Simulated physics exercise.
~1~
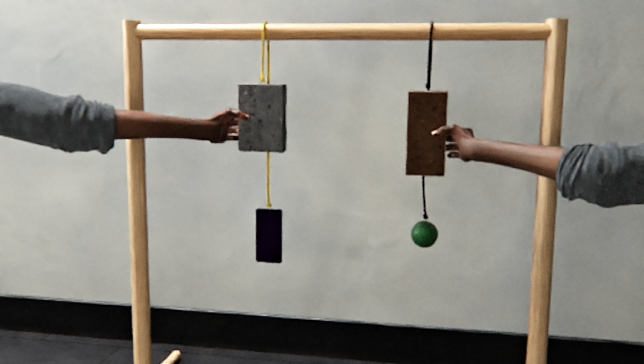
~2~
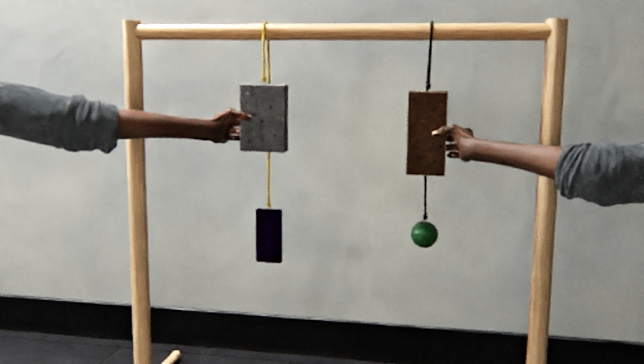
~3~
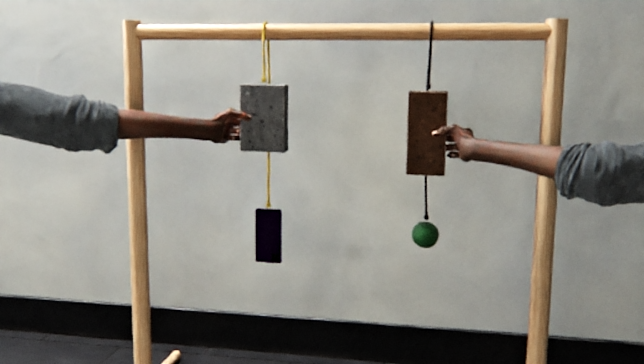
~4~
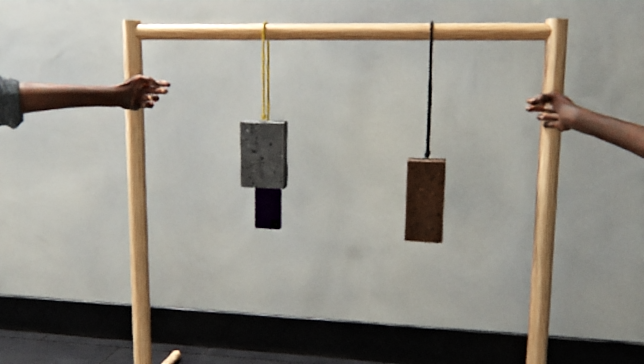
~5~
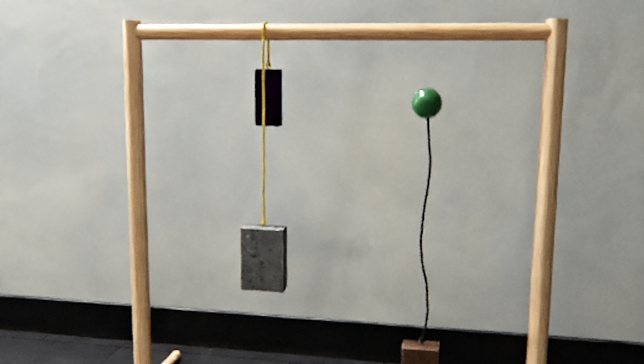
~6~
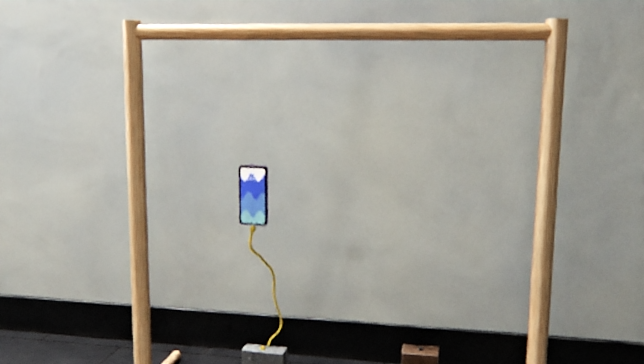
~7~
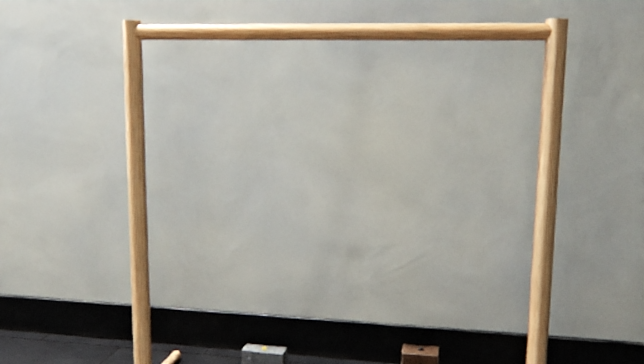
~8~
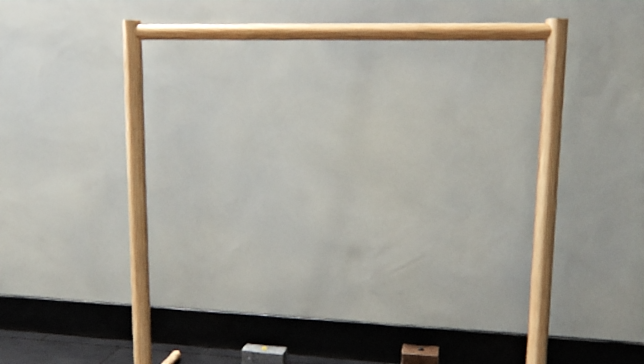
A grey paver and a reddish-brown brick hang from a pale wooden rail before a plain grey wall, seen from the front by a still camera. A dark phone dangles below the paver on a yellow cord at left, and a green ball hangs beneath the brick on a black cord at right, while a hand steadies each block. The hands let go and draw back, and both blocks drop as the phone and ball rise. The phone flips, showing a bright screen above the landed paver. Finally only the two blocks remain visible on the floor beneath the bare rail.
